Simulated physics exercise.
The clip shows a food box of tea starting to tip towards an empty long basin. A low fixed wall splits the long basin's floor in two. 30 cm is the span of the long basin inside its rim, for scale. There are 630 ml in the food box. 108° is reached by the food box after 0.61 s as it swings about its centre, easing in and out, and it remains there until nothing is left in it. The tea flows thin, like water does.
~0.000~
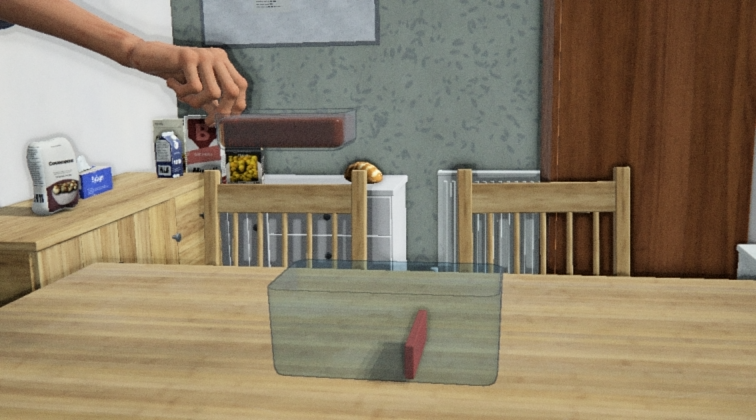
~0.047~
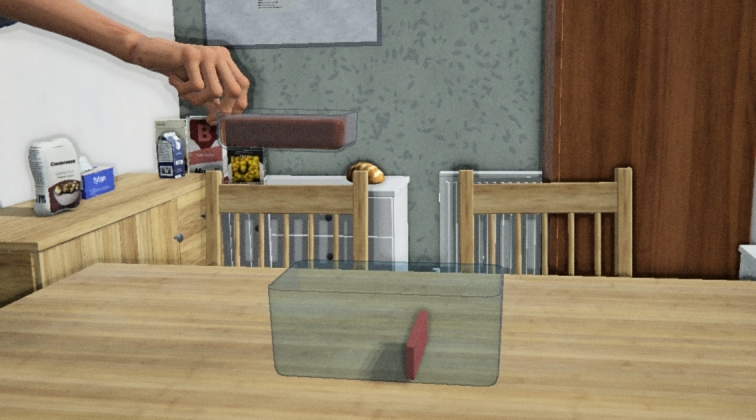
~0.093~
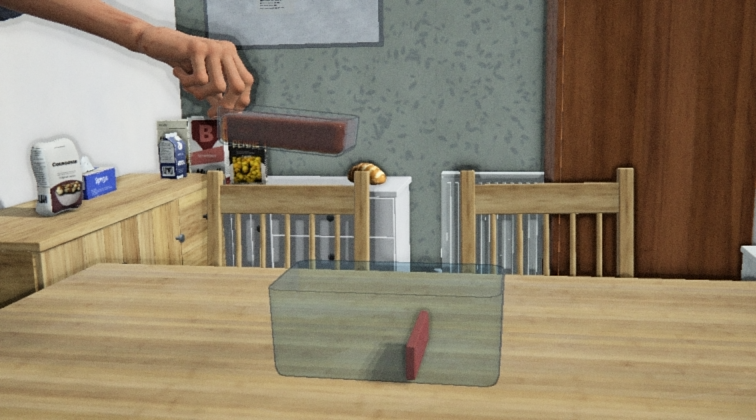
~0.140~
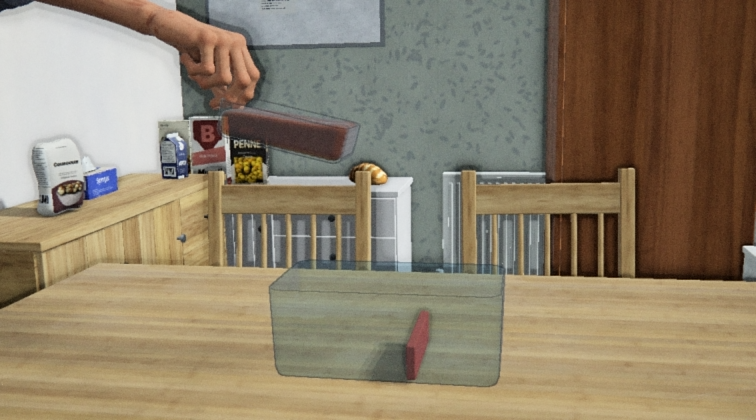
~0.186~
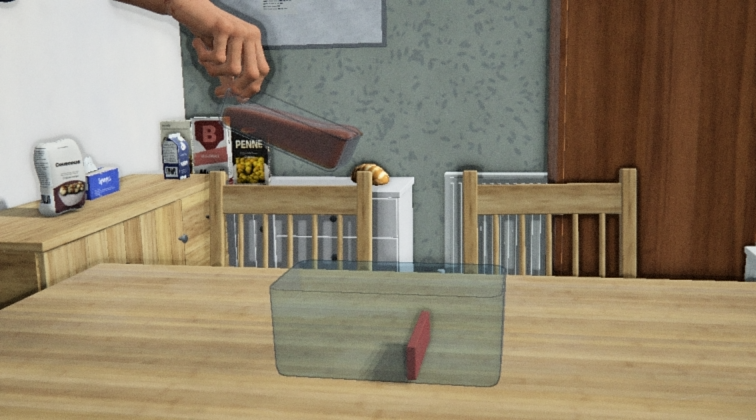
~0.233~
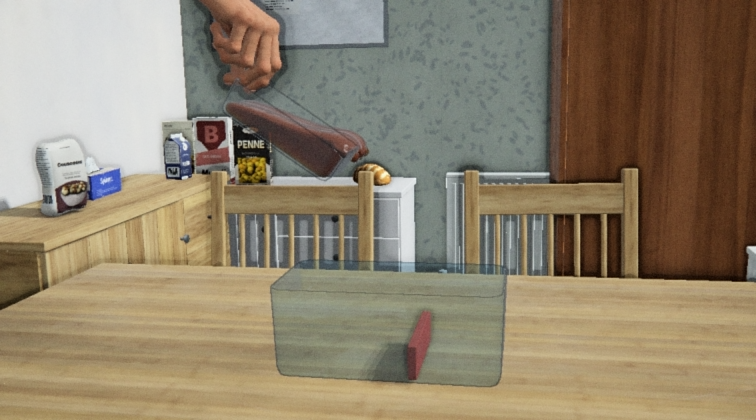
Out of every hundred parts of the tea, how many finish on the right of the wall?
About 22 in every hundred.
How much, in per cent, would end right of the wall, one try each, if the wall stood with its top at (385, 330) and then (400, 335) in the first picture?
70 in a hundred, followed by 55 in a hundred.
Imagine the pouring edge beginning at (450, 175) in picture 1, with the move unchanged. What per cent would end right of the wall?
It would then come to around 65 percent.
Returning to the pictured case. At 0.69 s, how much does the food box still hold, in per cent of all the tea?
I reckon near 1 per cent still sits there.
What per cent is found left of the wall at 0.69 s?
Around 66 in a hundred.
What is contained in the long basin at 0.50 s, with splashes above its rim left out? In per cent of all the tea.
Close to 44 in a hundred.
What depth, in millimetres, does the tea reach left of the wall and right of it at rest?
I'd expect close to 16 mm on the left and close to 8 mm on the right.
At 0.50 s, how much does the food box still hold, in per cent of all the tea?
5 %.
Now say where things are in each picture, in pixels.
In the first frame, it leans 0°; its right rim is at (350, 112); the tea meets the walls at (230, 117) and (350, 117); the long basin's rim runs from (282, 275) to (501, 281); the wall's top is at (416, 328).
In the second frame, it leans 2°; its right rim is at (351, 114); the tea meets the walls at (231, 117) and (351, 118).
In the third frame, it leans 6°; its right rim is at (353, 120); the tea meets the walls at (232, 114) and (352, 121).
In the fourth frame, it leans 13°; its right rim is at (354, 128); the tea meets the walls at (233, 111) and (354, 125).
In the fifth frame, it leans 23°; its right rim is at (354, 139); the tea meets the walls at (233, 107) and (341, 127); 4 per cent is over the edge.
In the sixth frame, it leans 34°; its right rim is at (352, 152); the tea meets the walls at (236, 102) and (328, 129); 13 per cent is over the edge.
By 0.50 s the tilt is 99° and 5 per cent is still to pour, 36 is left of the wall and 8 right of it.
By 0.69 s the tilt is 108° and 1 per cent is still to pour, 65 is left of the wall and 23 right of it.
By 0.89 s the tilt is 108° and 0 per cent is still to pour, 69 is left of the wall and 21 right of it.
By 1.11 s the tilt is 108° and 0 per cent is still to pour, 70 is left of the wall and 22 right of it.
At rest 70 per cent lies left of the wall, 22 right of it and 8 outside.
